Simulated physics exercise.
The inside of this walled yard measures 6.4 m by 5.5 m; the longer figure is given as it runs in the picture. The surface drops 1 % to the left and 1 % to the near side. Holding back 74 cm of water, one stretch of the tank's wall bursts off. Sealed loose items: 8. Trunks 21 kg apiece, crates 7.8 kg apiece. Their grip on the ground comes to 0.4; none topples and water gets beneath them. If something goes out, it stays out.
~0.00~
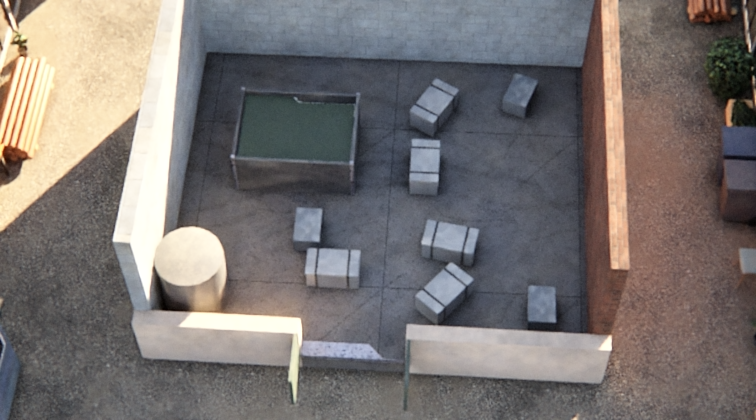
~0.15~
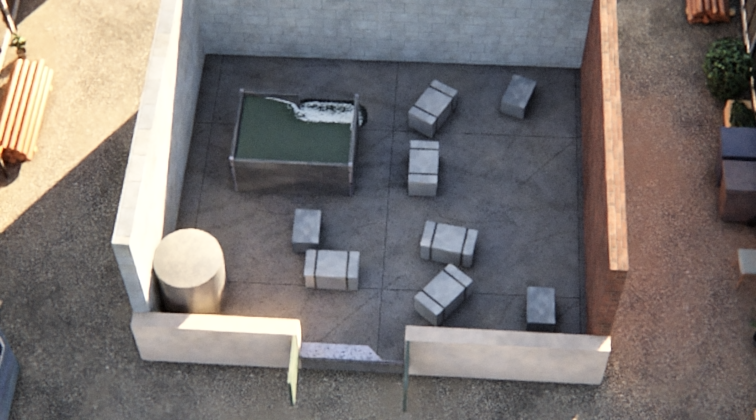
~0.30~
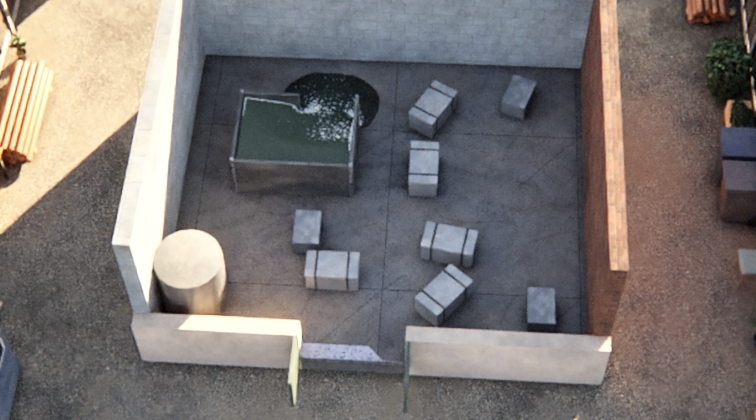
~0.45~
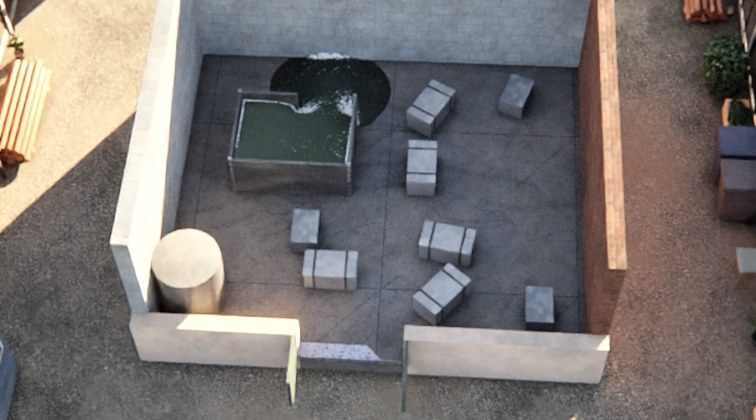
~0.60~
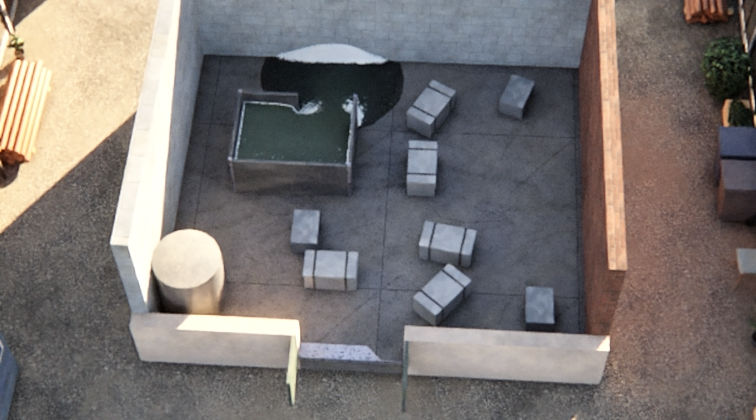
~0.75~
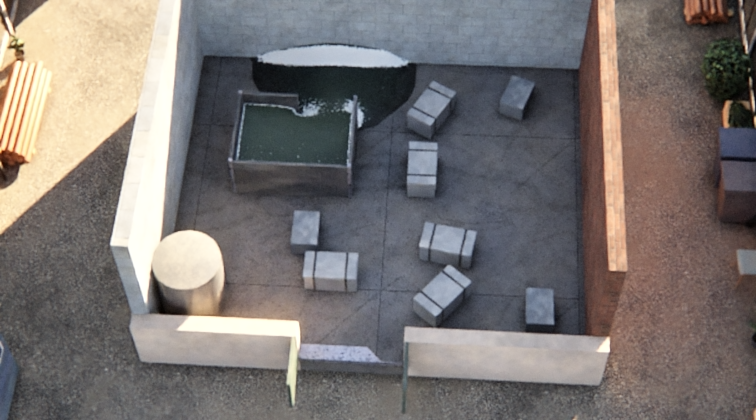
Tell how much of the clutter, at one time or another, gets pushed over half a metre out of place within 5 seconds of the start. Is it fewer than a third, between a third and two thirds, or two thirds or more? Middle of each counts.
Fewer than a third.
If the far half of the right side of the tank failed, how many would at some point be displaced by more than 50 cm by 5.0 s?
Then 4 of them would.
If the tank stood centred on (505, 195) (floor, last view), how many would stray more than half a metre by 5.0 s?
Then 2 of them would.
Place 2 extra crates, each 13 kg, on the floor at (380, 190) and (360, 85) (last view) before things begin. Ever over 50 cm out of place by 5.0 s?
Result in order: Not exceeded; exceeded.
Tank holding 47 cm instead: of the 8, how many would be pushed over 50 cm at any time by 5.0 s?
Then it comes to 1.
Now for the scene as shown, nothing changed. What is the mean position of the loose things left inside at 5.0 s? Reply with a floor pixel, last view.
Mean position approx. (423, 253).
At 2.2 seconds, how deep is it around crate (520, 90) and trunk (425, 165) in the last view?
Roughly 4 and 0 cm.
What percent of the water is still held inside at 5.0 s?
Roughly 100 percent.
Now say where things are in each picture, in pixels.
The first frame shows a trunk at (435, 100), on the bottom; a crate at (308, 224), on the bottom; water covers 2.3 m2; 0 of 8 have shifted.
The second frame shows a trunk at (433, 101), on the bottom; a crate at (307, 226) rests on the ground; 2.9 m2 under water; 0 of 8 have shifted.
The third frame shows a trunk at (434, 102) rests on the ground; a crate at (307, 226) rests on the ground; water covers 3.7 m2; 0 of 8 have shifted.
The fourth frame shows a trunk at (432, 101) rests on the ground; a crate at (305, 226) rests on the ground; water covers 4.7 m2; 0 of 8 have shifted.
The fifth frame shows a trunk at (432, 102) rests on the ground; a crate at (306, 226) rests on the ground; water covers 5.2 m2; 0 of 8 have shifted.
The sixth frame shows a trunk at (432, 103) rests on the ground; a crate at (306, 227) rests on the ground; 5.5 m2 under water; 0 of 8 have shifted.
After 1.1 s 0 of 8 are over 50 cm from their spots; 0 afloat.
After 2.2 s 1 of 8 are over 50 cm from their spots; 0 afloat.
After 3.5 s 1 of 8 are over 50 cm from their spots; 0 afloat.
After 5.0 s 1 of 8 are over 50 cm from their spots, and 1 have been at some point; 1 afloat.
